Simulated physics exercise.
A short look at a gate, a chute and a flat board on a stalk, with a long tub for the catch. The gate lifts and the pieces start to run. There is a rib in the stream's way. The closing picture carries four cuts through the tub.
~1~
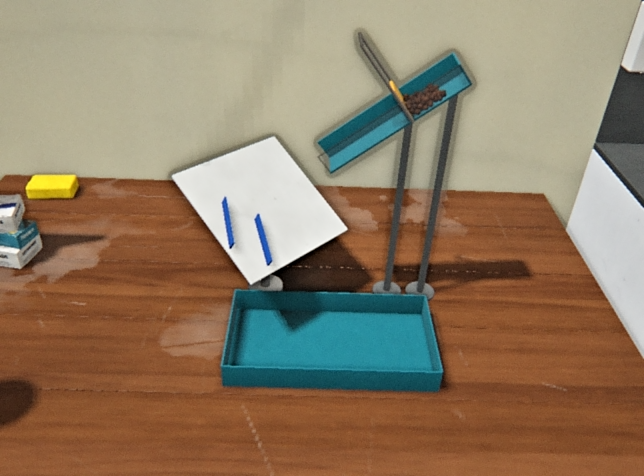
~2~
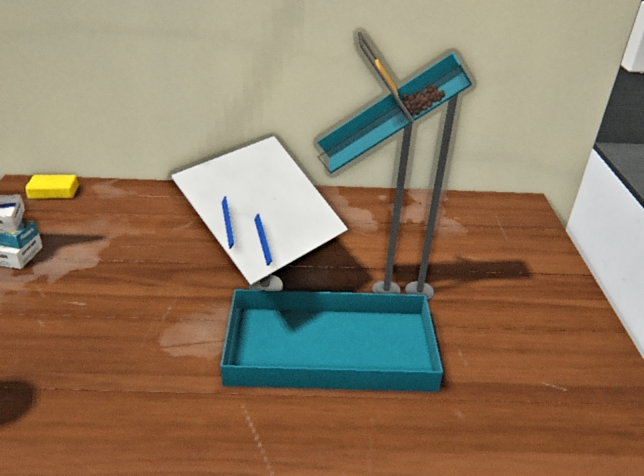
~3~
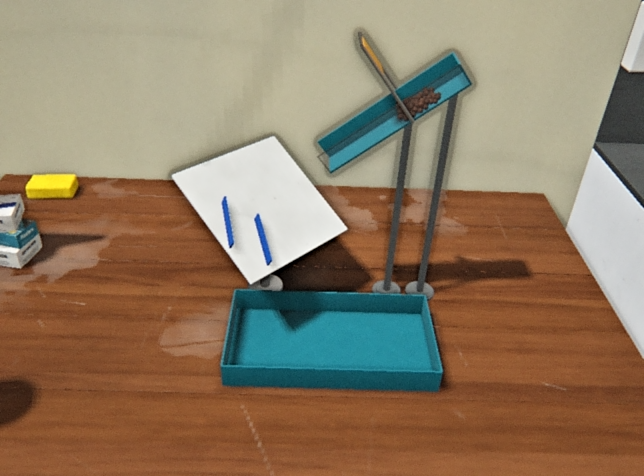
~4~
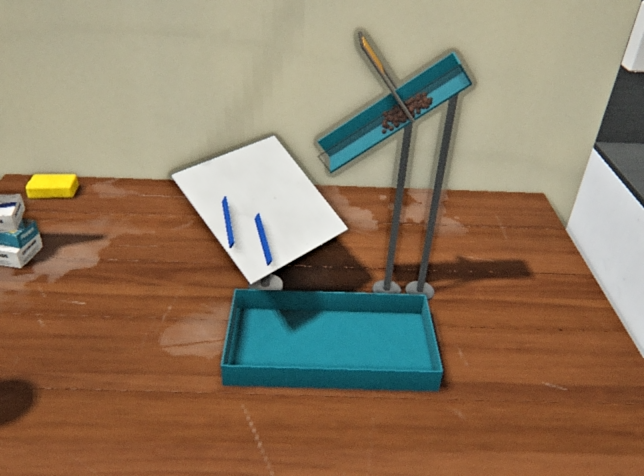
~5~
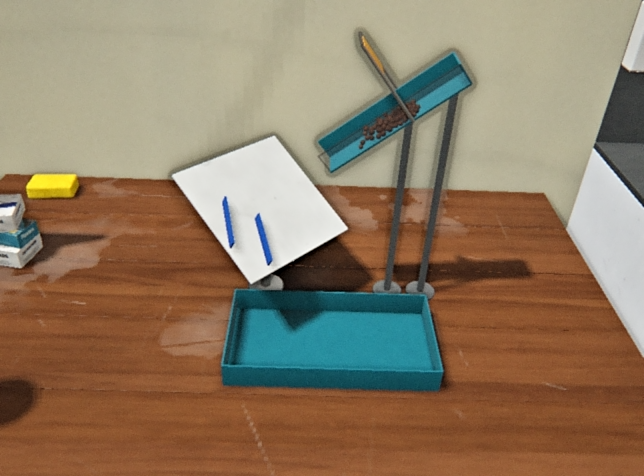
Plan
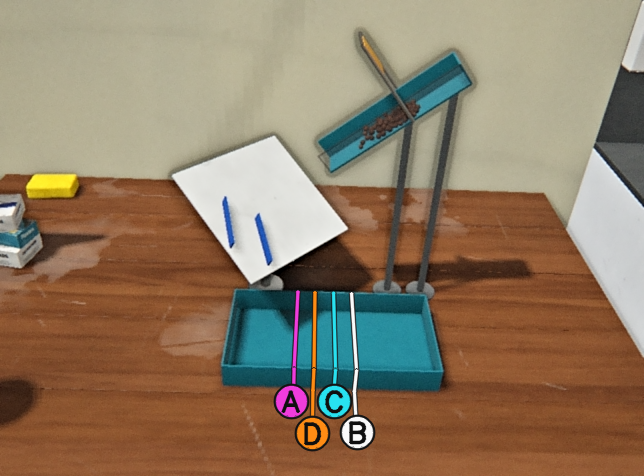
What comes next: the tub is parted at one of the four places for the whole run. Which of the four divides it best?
Line D does it best.
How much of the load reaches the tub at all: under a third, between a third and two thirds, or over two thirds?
Over two thirds.
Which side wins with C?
More lands on the left.
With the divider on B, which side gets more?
Left.
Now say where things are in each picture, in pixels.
In the first picture, load behind the gate near (419, 99), allspice berries; lip of the chute near (330, 166), sloping fairly steeply.
In the second picture, middle of the board near (264, 203), tilted fairly steeply; middle of its low edge near (303, 254); of its high edge near (226, 154).
In the third picture, front corners of the tub near (221, 366) and (442, 372), empty; front of the load near (400, 117).
In the fourth picture, middle of the load near (407, 109); its front near (384, 132), close to a third of the way to the lip; rib from (225, 196) to (233, 243); rib from (258, 213) to (272, 260).
In the fifth picture, middle of the load near (395, 119); its front near (361, 147), close to two thirds of the way to the lip.
On the marked copy, line A crosses the front rim at (294, 367); line B crosses the front rim at (356, 369); line C crosses the front rim at (335, 369); line D crosses the front rim at (313, 368).
If A is chosen, of what is caught, close to a quarter on the left of the divider, the bulk on the right.
If B is chosen, of what is caught, all but a few on the left of the divider, a small share on the right.
If C is chosen, of what is caught, the bulk on the left of the divider, close to a quarter on the right.
If D is chosen, of what is caught, close to half on the left of the divider, close to half on the right.
